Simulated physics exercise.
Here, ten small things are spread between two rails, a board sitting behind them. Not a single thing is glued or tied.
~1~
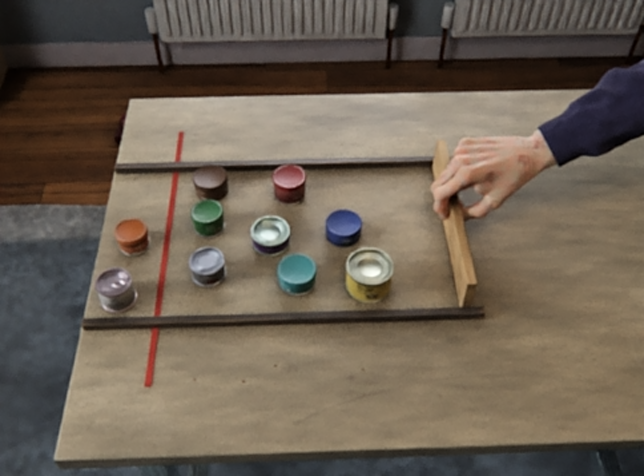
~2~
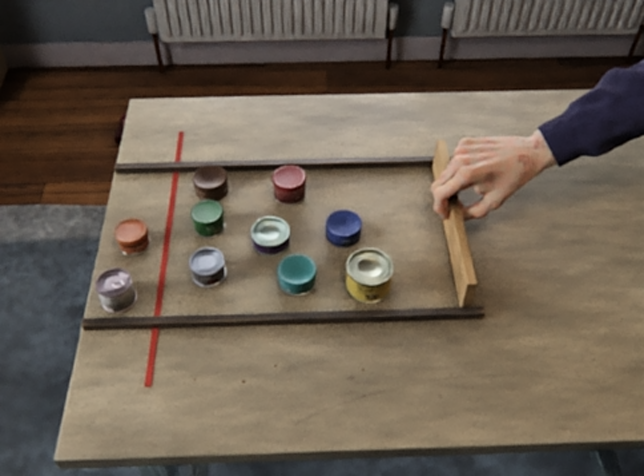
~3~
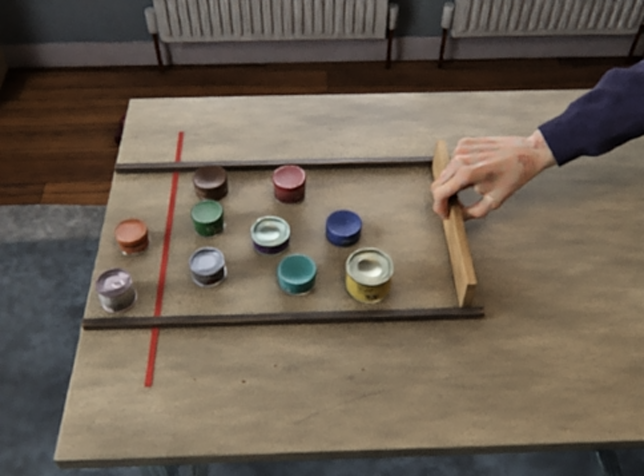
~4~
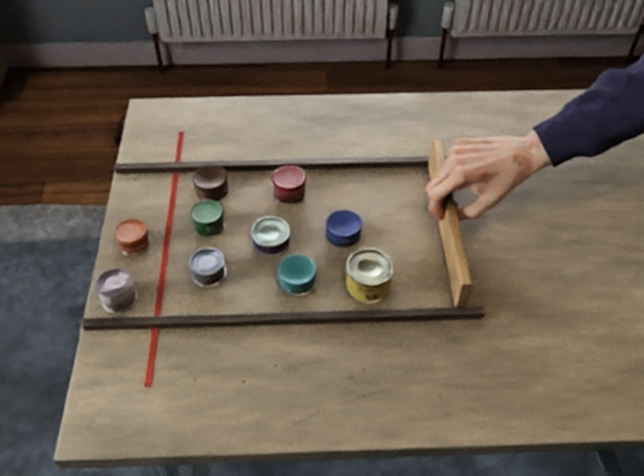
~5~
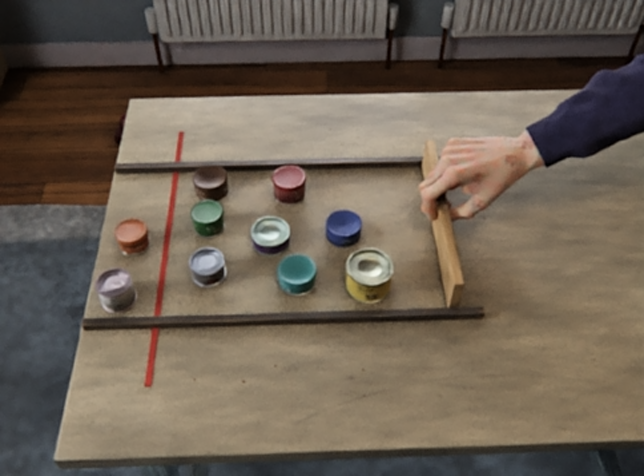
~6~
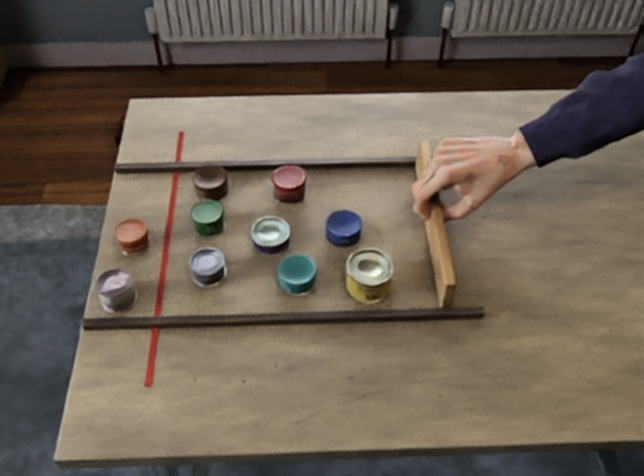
A hand slid an upright wooden board a short way left between two dark rails on a table, while the ten colourful little pots and tins in front of it stayed still.
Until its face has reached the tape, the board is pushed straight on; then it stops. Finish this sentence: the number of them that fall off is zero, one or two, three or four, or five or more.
The number of them that fall off is one or two.
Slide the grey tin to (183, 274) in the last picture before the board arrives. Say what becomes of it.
From that start, the object then does not stay.
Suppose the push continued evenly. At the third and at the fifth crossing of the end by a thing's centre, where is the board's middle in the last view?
I'd put the first at about (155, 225) and the next at about (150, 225).
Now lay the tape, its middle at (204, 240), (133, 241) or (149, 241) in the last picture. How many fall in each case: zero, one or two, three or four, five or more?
For each place: No fall at all; more than four; either three or four.
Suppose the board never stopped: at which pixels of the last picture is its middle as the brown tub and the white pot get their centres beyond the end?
The middle is at (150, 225) when it's the brown tub, and at (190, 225) when it's the white pot.
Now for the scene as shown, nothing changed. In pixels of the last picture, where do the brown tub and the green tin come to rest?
First object: (129, 179); second object: (136, 209).
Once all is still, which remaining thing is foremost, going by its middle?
Ending up nearest is the turquoise tin.
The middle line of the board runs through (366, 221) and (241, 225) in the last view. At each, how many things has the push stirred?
Well, it's 1 at the first one and 8 at the second.
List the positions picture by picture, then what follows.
White pot (116, 290); orange pot (133, 237); brown tub (211, 183); board (453, 219); tape (167, 240), in the first picture.
Orange pot (133, 237); blue tub (344, 229), in the second picture.
Brown tub (211, 183); yellow tin (369, 276), in the third picture.
White pot (116, 290); grey tin (208, 267), in the fourth picture.
Orange pot (133, 237); purple pot (271, 236), in the fifth picture.
White pot (116, 290); orange pot (133, 237); brown tub (211, 183); board (434, 220); tape (167, 240), in the sixth picture.
A little later, none off yet; white pot at rest near (116, 290); orange pot at rest near (133, 237); brown tub at rest near (211, 183).
When it is over, the number that fall off is one or two; down, white pot.
